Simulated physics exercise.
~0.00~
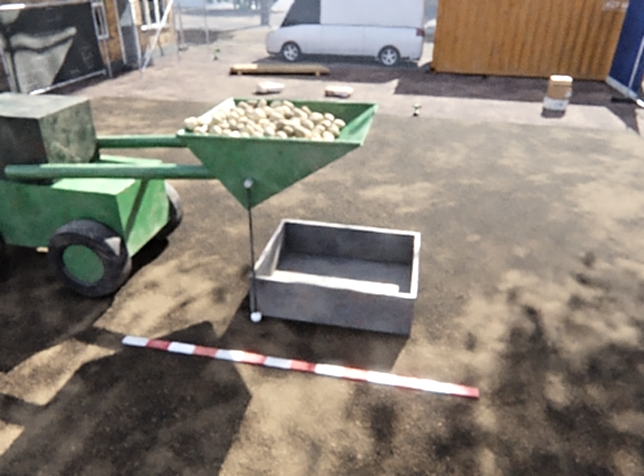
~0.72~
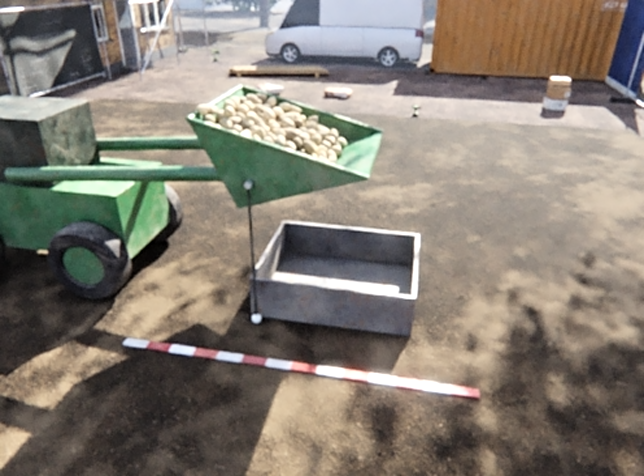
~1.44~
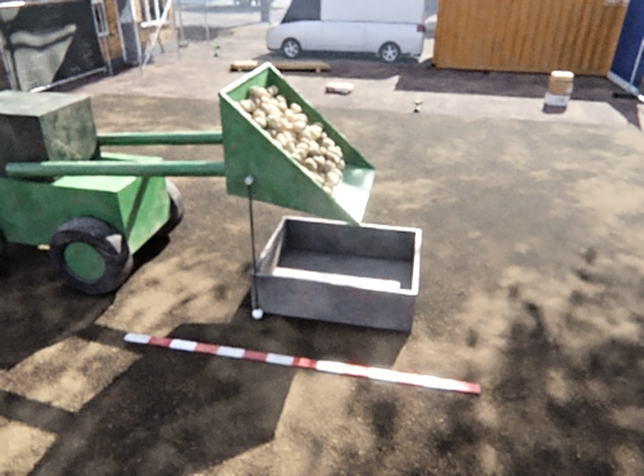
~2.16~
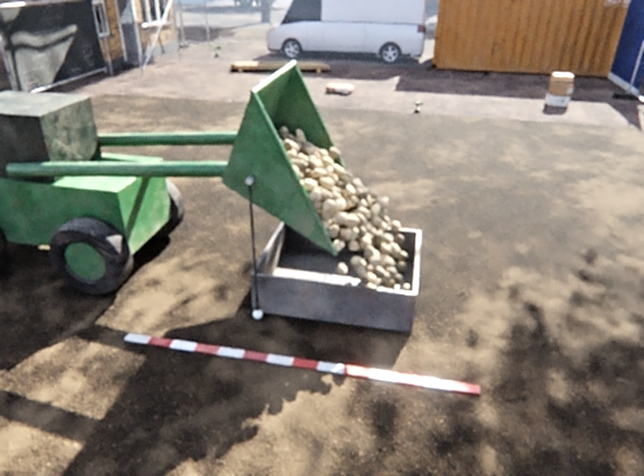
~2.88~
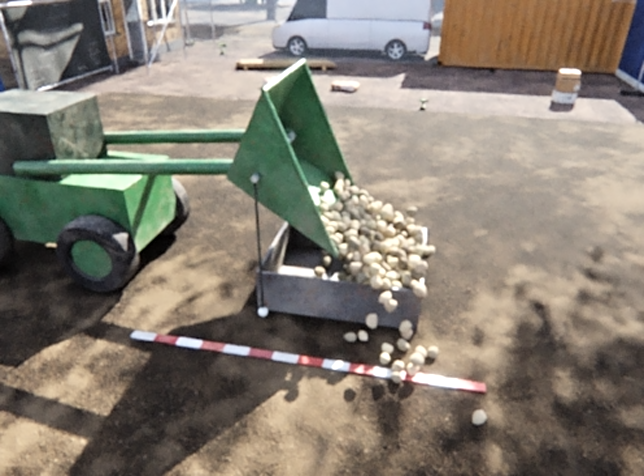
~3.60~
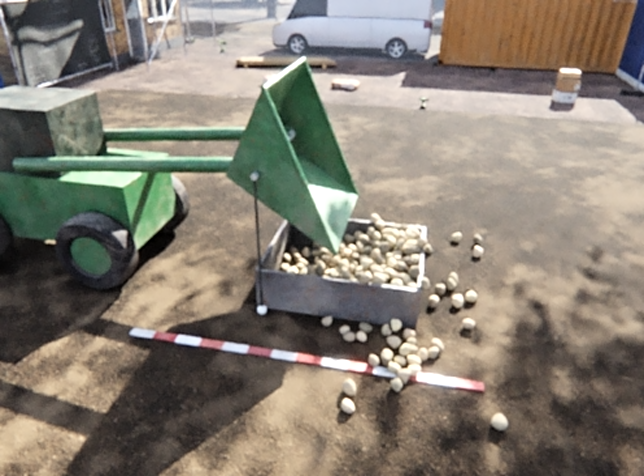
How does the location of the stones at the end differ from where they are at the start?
At the start the stones are heaped in the raised green bucket. At the end they are lower and farther right, with most in the gray box and some scattered on the ground in front of it and to its right.
